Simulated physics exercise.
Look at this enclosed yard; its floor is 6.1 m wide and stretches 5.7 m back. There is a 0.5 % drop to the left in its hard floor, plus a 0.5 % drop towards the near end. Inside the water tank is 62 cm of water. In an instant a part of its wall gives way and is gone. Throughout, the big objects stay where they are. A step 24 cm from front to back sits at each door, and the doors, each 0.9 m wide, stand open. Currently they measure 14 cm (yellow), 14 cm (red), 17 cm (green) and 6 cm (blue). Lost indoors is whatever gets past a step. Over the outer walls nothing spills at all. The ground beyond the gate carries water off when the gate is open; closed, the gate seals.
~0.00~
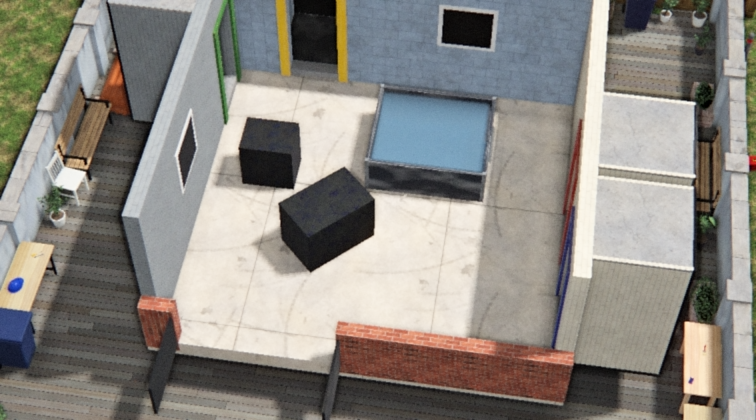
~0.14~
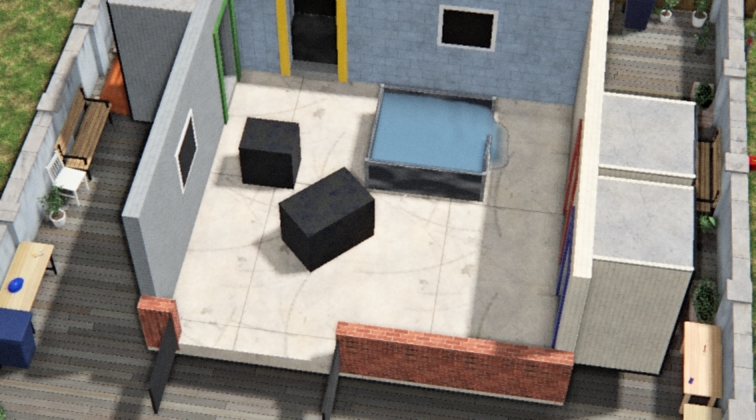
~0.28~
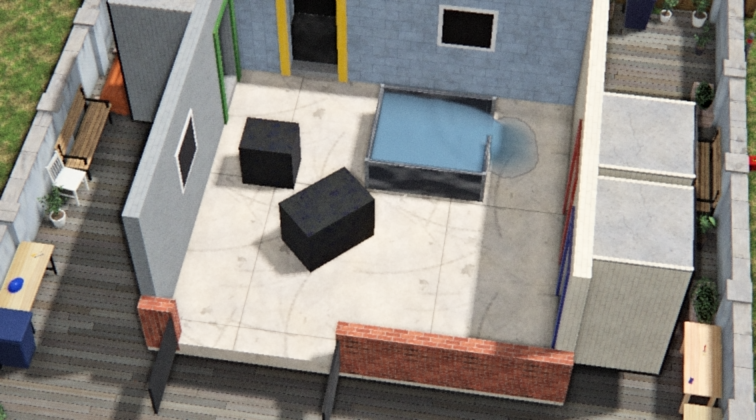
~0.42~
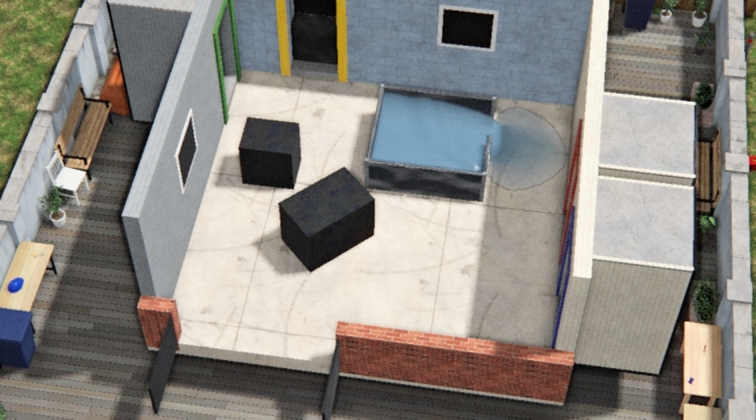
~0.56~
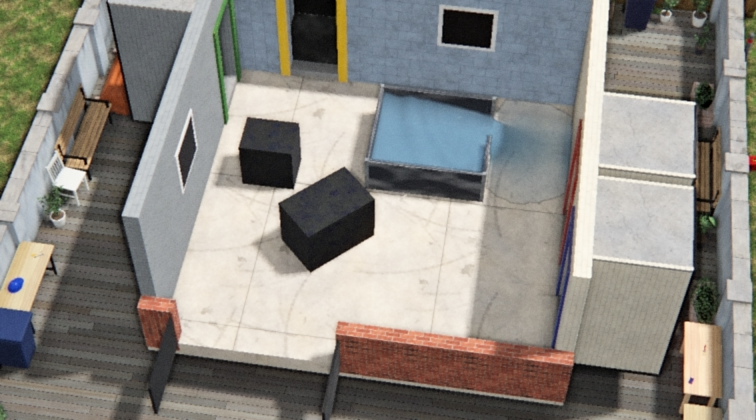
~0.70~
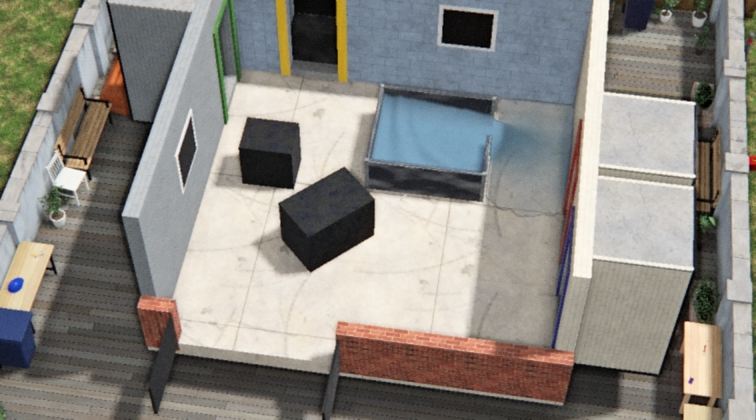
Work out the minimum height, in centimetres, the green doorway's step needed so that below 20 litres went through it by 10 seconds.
The minimum is roughly 11.5 cm.
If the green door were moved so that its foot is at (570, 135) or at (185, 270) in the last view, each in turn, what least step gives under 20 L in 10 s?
You'd want roughly 33 cm there first, then roughly 7.5 cm.
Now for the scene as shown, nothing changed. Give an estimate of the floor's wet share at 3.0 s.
Some 40 in a hundred.
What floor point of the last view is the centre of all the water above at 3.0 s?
The water is centred around (470, 168) in the last picture's pixels.
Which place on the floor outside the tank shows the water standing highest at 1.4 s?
At about pixel (566, 109).
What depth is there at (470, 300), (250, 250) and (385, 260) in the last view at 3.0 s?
I'd read roughly 3, 0 and 0 cm there.
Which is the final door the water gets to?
I'd say the green door.
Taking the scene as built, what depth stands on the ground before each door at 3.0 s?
Yellow door 1 cm, red door 9 cm, green door 0 cm, blue door 4 cm.
After 1.4 s water covers 10 % of the floor, deepest (44 cm) near (566, 109); it has not reached the green door.
After 3.0 s water covers 40 % of the floor, deepest (27 cm) near (543, 137); it has not reached the green door.
After 10.0 s water covers 95 % of the floor, deepest (10 cm) near (165, 328); 7 cm at the green door, 2 litres in over its 17 cm step.
At the green door as built, the water arrived by 3.7 s and peaked near 17 cm at 4.4 s.
Run again over the same 10 s with other heights there, 32 litres in over 10 cm, 9 litres over 13.5 cm. The limit of 20 litres is kept from about 11.5 cm up.
